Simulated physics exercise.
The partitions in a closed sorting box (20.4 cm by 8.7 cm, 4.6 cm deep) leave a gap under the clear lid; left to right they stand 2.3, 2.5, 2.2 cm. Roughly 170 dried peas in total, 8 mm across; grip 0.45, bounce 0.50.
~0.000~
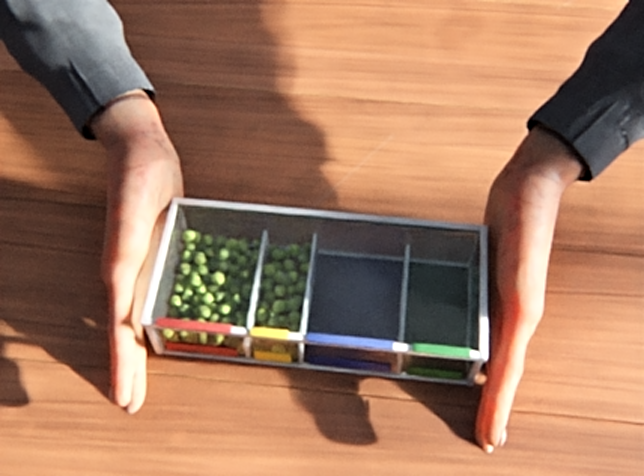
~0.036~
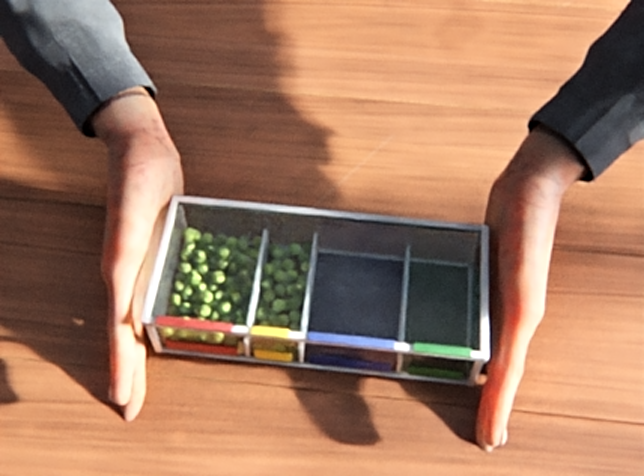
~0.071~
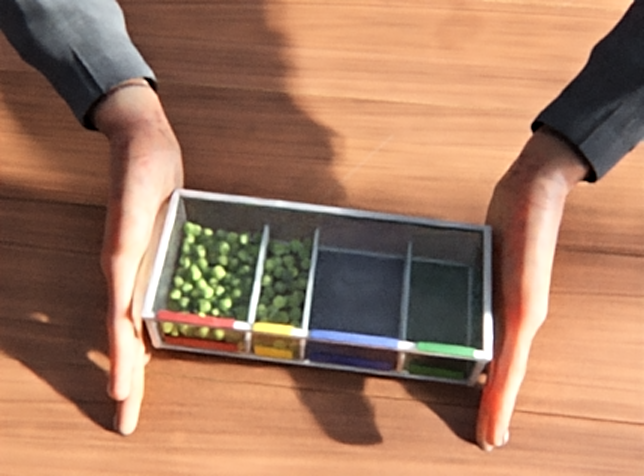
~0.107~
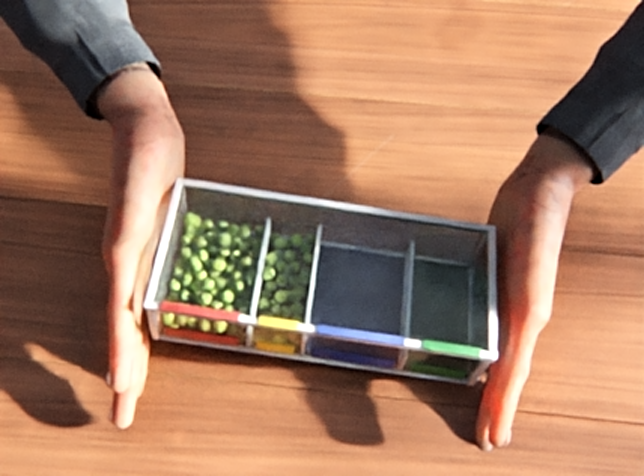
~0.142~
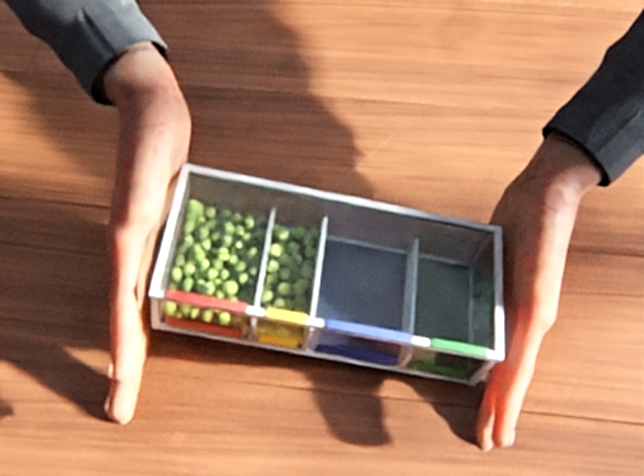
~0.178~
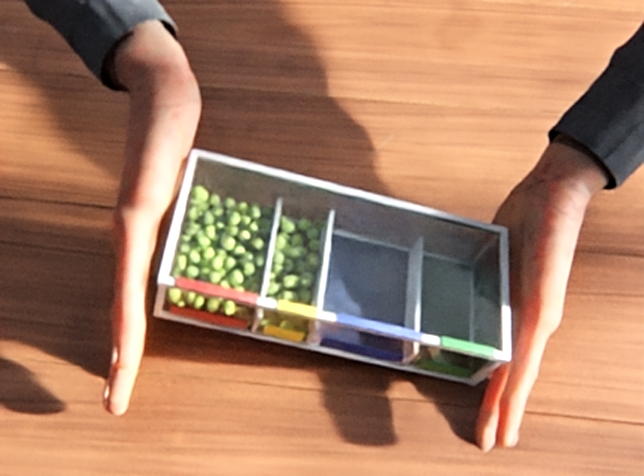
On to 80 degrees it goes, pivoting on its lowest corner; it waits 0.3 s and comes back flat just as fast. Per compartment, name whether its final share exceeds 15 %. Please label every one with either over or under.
Labels - red compartment: Over; blue compartment: Under; green compartment: Over; yellow compartment: Over.
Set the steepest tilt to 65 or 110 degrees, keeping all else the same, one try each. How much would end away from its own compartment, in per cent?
20 % and 100 %.
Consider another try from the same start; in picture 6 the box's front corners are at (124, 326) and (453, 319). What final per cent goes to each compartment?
Per cent at the end: Red 80; blue 0; green 0; yellow 20.
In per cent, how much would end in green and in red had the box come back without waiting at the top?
Green 30; red 25.
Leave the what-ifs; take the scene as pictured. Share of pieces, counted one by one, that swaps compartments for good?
Roughly 50 per cent.
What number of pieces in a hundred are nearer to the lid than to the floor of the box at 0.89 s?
Around 40 in a hundred, give or take.
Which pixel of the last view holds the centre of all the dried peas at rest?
I'd say roughly (303, 291).
After 0.89 s, tilt 80 degrees; red 30 %, blue 20 %, green 25 %, yellow 30 %.
After 1.36 s, tilt 45 degrees; red 25 %, blue 5 %, green 45 %, yellow 25 %.
After 1.91 s, tilt 0 degrees; red 25 %, blue 5 %, green 45 %, yellow 25 %.
By 2.7 s all is still; red 25 %, blue 5 %, green 45 %, yellow 25 %.
